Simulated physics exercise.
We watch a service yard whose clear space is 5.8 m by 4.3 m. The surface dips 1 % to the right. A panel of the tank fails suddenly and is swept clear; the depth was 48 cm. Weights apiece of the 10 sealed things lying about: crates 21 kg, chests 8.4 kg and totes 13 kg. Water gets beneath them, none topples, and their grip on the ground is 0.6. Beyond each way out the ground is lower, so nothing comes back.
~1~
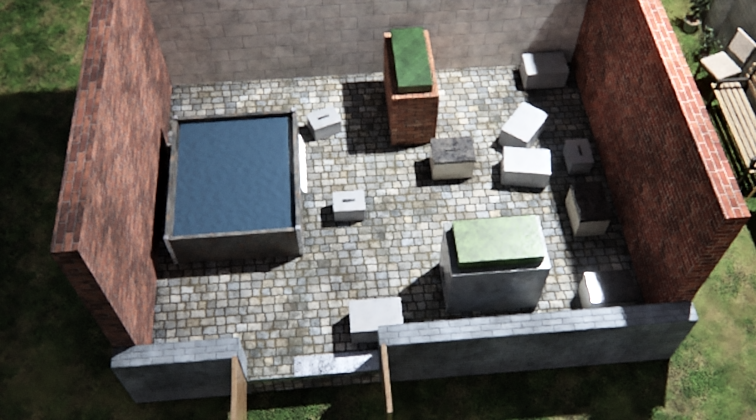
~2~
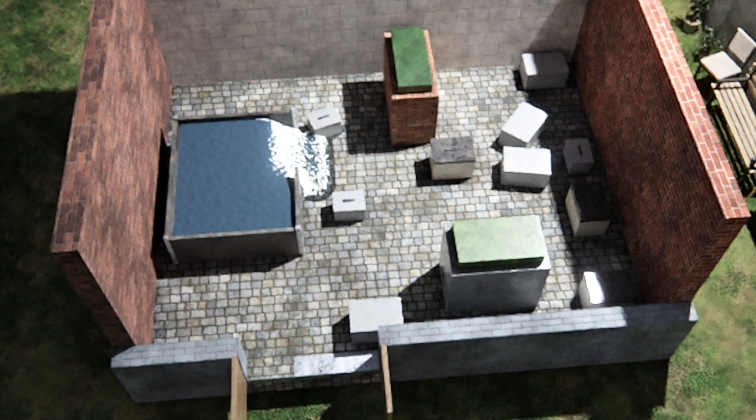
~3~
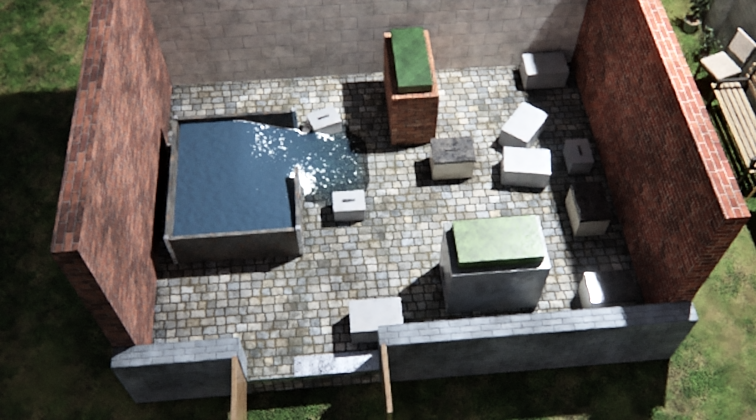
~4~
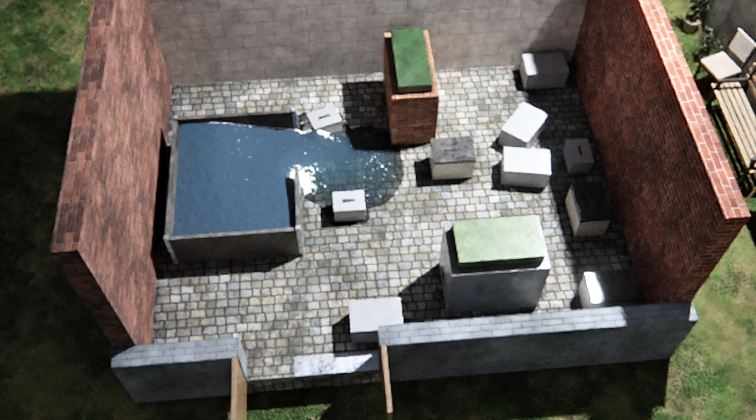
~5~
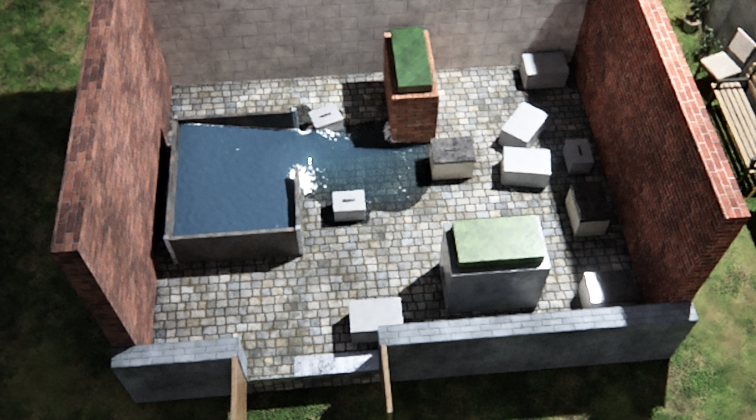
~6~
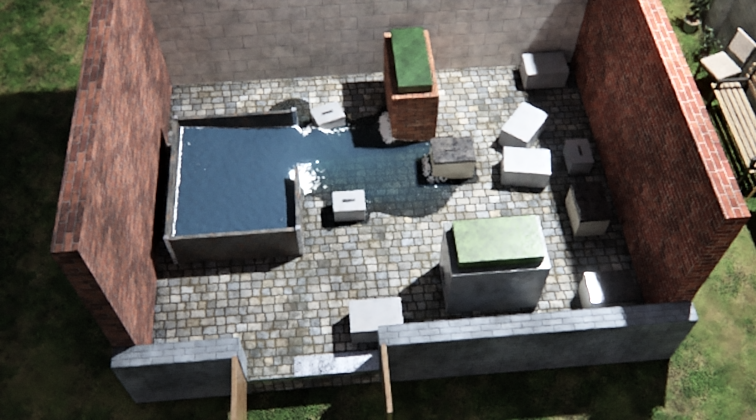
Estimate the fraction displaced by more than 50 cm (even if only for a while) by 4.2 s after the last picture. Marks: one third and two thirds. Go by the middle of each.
That comes to between one and two thirds.
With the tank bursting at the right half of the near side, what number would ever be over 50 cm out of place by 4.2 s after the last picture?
In that case 1 of them.
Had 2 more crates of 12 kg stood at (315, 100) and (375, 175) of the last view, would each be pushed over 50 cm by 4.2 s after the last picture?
In turn: More, more.
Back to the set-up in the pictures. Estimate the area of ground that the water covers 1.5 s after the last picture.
About 14 m2.
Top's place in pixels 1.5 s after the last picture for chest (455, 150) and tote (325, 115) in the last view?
Near (530, 145) and (335, 82).
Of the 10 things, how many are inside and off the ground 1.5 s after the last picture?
I count 1.
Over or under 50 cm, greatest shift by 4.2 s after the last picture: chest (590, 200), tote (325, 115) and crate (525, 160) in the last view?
In turn: Over, past it, over.
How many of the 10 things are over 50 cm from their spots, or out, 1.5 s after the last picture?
3 of them.
Then, 0.4 s after the last picture 0 of 10 are over 50 cm from their spots; 0 afloat.
Then, 1.5 s after the last picture 3 of 10 are over 50 cm from their spots; 1 afloat.
Then, 2.8 s after the last picture 4 of 10 are over 50 cm from their spots; 4 afloat.
Then, 4.2 s after the last picture 5 of 10 are over 50 cm from their spots, and 6 have been at some point; 5 afloat.
